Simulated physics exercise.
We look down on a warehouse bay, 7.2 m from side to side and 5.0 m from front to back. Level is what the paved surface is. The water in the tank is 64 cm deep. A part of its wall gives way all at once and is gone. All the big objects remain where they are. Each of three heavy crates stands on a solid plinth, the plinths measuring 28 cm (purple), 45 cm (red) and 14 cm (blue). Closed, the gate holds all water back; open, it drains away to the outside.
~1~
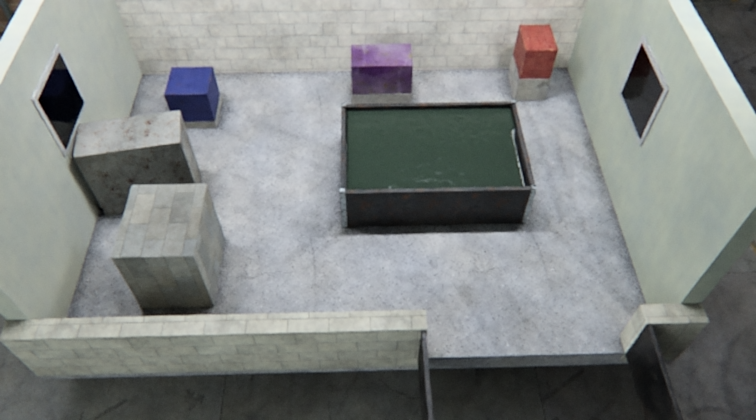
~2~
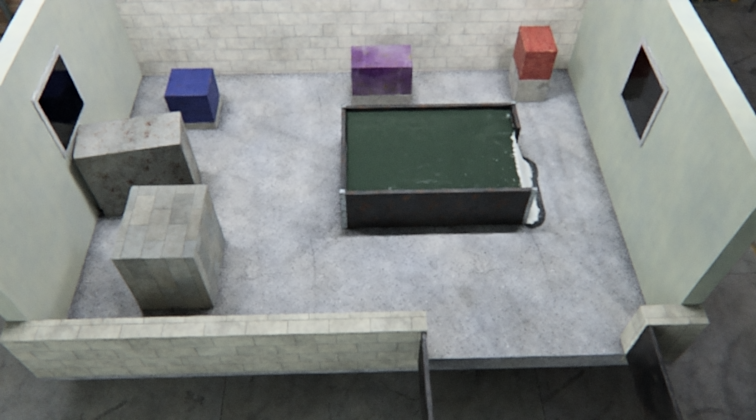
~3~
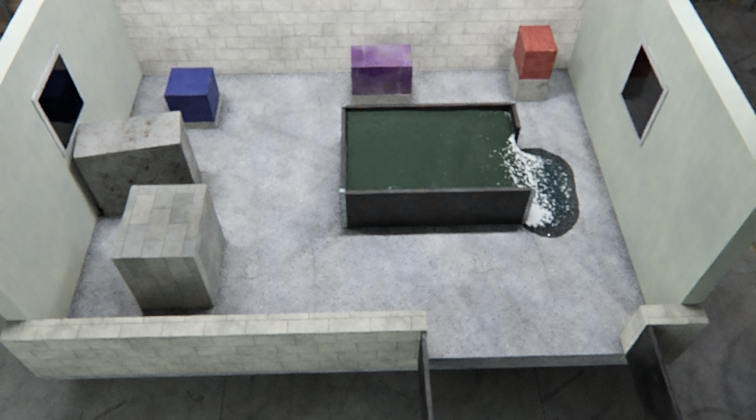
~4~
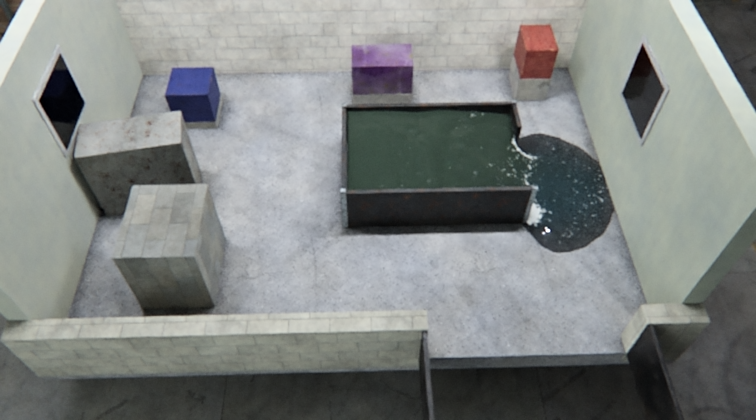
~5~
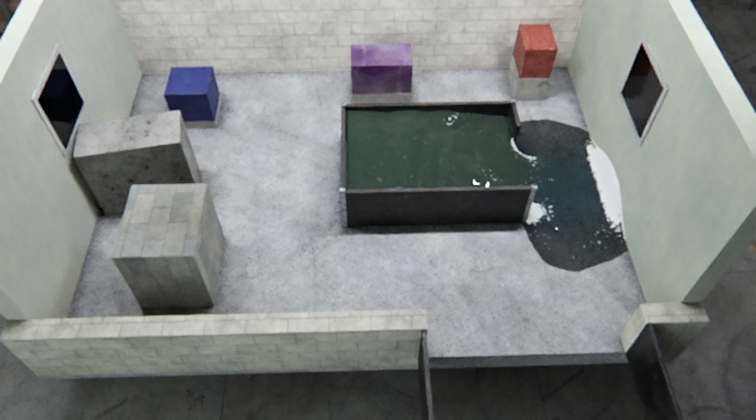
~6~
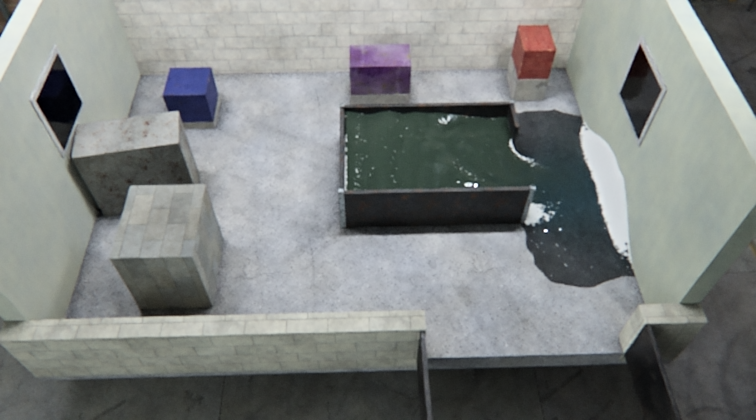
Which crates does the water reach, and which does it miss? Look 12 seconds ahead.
Crate by crate: Purple crate - missed, red crate - missed, blue crate - missed.
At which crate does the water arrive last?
The blue one.
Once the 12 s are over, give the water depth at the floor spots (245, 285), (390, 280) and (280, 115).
I'd read it as roughly 4, 2 and 7 cm, in that order.
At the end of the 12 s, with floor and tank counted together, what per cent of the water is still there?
Around 64 percent of the water.
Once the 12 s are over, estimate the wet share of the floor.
I'd say around 95 %.
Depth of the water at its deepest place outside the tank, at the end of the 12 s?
Some 9 cm deep.
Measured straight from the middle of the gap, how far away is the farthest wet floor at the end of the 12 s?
Distance: Approx. 6.4 m.
A moment later water covers 15 % of the floor and is deepest (44 cm) near (597, 196); purple plinth not reached, red plinth reached, blue plinth not reached.
Soon after water covers 25 % of the floor and is deepest (40 cm) near (637, 320); purple plinth not reached, red plinth reached, blue plinth not reached.
Next water covers 40 % of the floor and is deepest (30 cm) near (552, 87); purple plinth reached, red plinth reached, blue plinth not reached.
Later on water covers 80 % of the floor and is deepest (14 cm) near (637, 320); purple plinth reached, red plinth reached, blue plinth reached.
At the end water covers 95 % of the floor and is deepest (9 cm) near (138, 87); highest at the purple plinth 17 cm, highest at the red plinth 35 cm, highest at the blue plinth 11 cm.
